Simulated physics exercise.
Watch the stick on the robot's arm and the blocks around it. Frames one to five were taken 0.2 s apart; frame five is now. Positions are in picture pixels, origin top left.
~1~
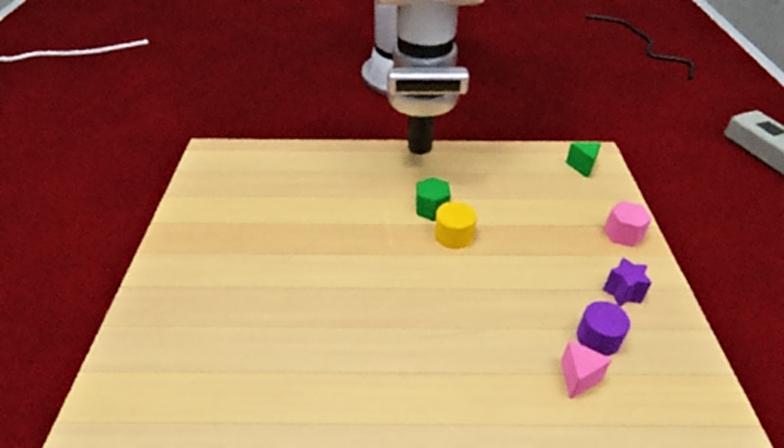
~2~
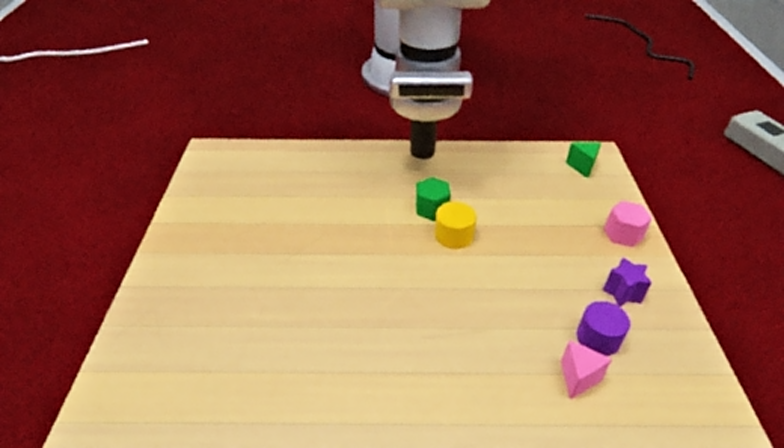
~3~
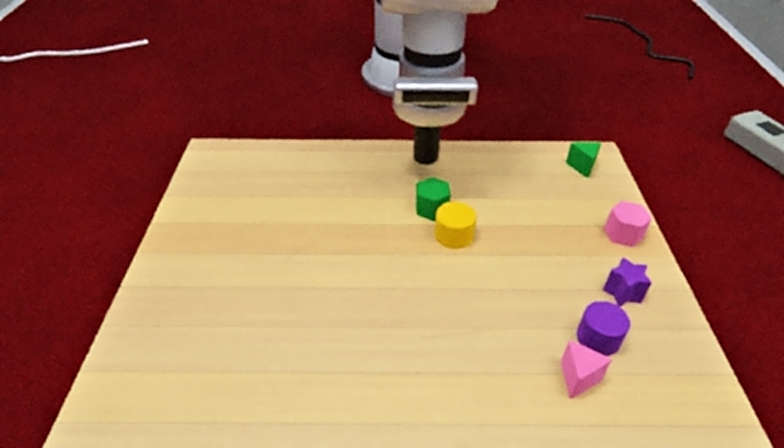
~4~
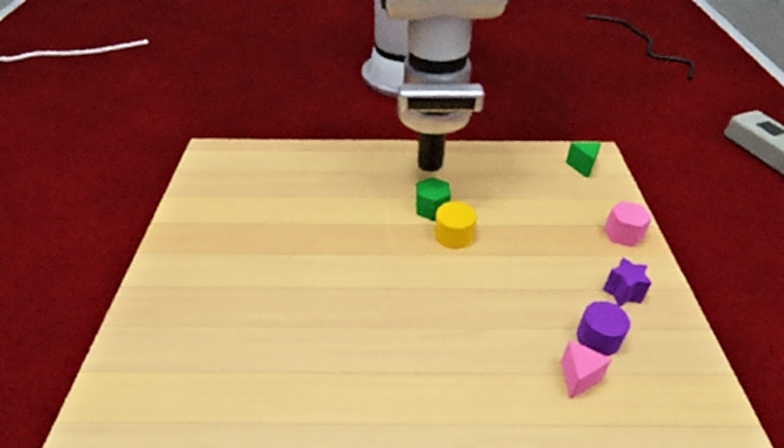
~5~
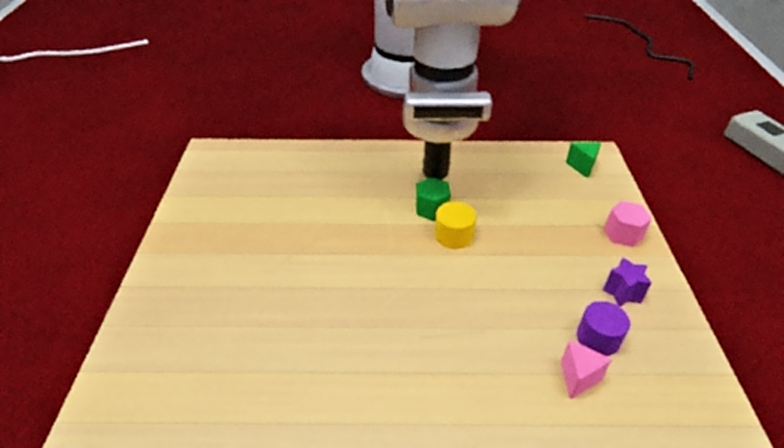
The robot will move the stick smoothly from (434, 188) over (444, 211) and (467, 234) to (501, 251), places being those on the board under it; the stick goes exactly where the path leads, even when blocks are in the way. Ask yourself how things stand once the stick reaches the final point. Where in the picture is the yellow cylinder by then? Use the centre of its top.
At pixel (469, 242).
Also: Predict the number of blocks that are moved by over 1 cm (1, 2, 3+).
Counting only shifts above 1 cm, I get two blocks.
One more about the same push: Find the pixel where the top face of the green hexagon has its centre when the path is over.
It will end up at (428, 211).
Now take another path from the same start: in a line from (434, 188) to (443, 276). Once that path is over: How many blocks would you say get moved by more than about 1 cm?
My forecast: 2.
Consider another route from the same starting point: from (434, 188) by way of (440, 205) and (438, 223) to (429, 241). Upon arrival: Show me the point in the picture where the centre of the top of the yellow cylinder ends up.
I think it will end close to (459, 236).
The first path, step by step. One third of the way, stick at (446, 197); green hexagon at (427, 206); yellow cylinder at (458, 224).
Two thirds of the way, stick at (469, 219); green hexagon at (428, 211), turned 35° clockwise; yellow cylinder at (464, 236).
At the end, stick at (504, 236); green hexagon at (428, 211), turned 35° clockwise; yellow cylinder at (469, 242).
